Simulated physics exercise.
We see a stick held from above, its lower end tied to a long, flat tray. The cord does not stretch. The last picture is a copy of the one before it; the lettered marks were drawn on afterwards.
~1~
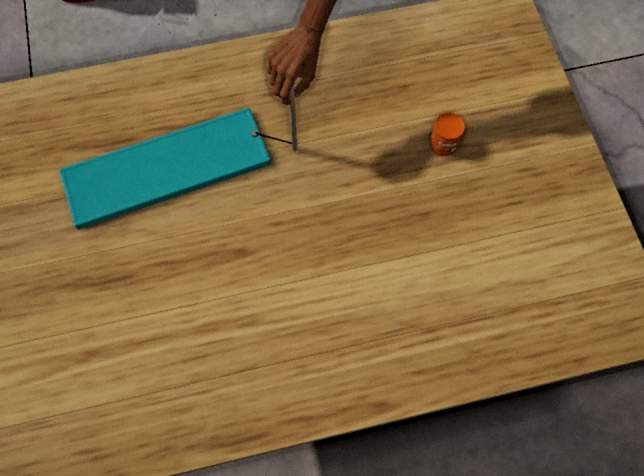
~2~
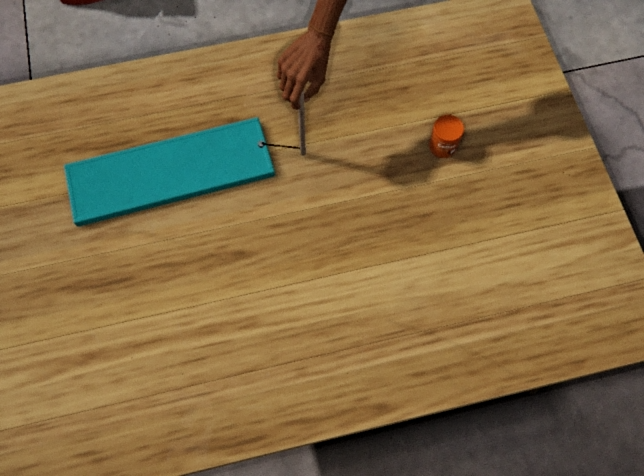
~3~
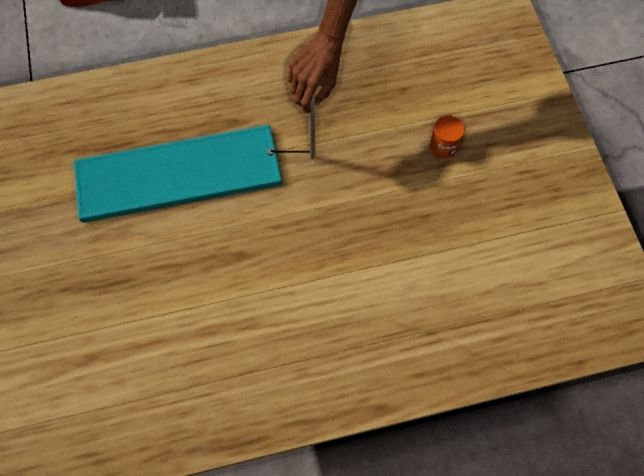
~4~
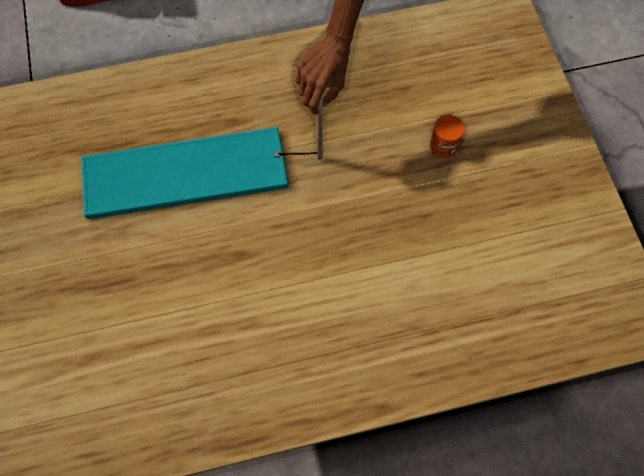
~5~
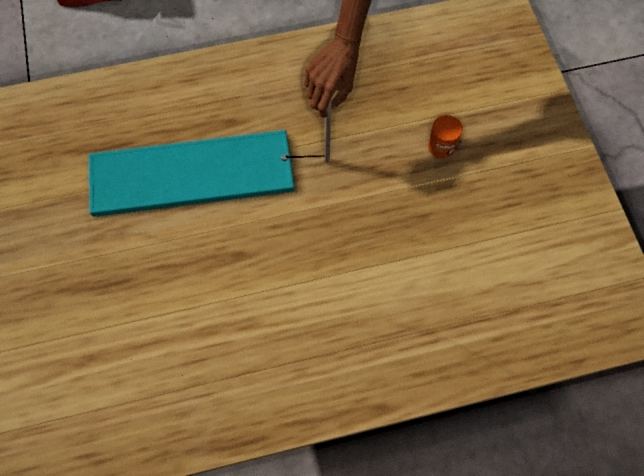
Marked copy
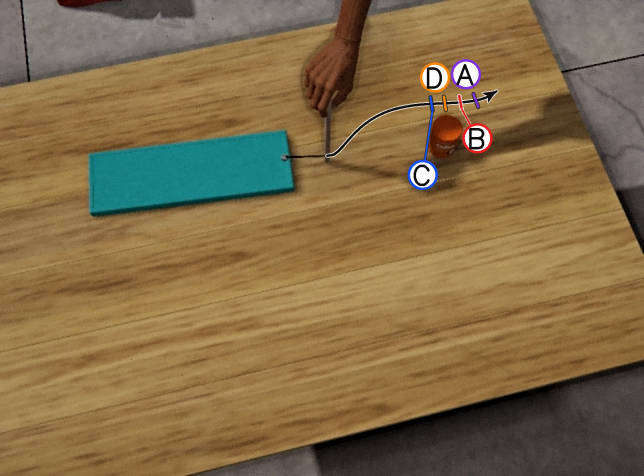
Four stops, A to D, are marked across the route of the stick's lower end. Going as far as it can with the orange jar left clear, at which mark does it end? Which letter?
Stop at D.
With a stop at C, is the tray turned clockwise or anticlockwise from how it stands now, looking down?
Anticlockwise.
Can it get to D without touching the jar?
For that mark, yes.
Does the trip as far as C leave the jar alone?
For that mark, yes.
On the marked copy, A at (476, 100); B at (461, 102); C at (431, 104); D at (445, 103); the route from (327, 156) via (407, 106) to (496, 91).
Taking D. A third of the way, foot of the stick (362, 127), middle of the tray (232, 161).
Two thirds of the way, foot of the stick (403, 108), middle of the tray (276, 146).
When it is over, foot of the stick (445, 104), middle of the tray (317, 135); nothing has been touched.
As for the rest, A is too far, the jar has been hit; B is too far, the jar has been hit; C is safe but short.
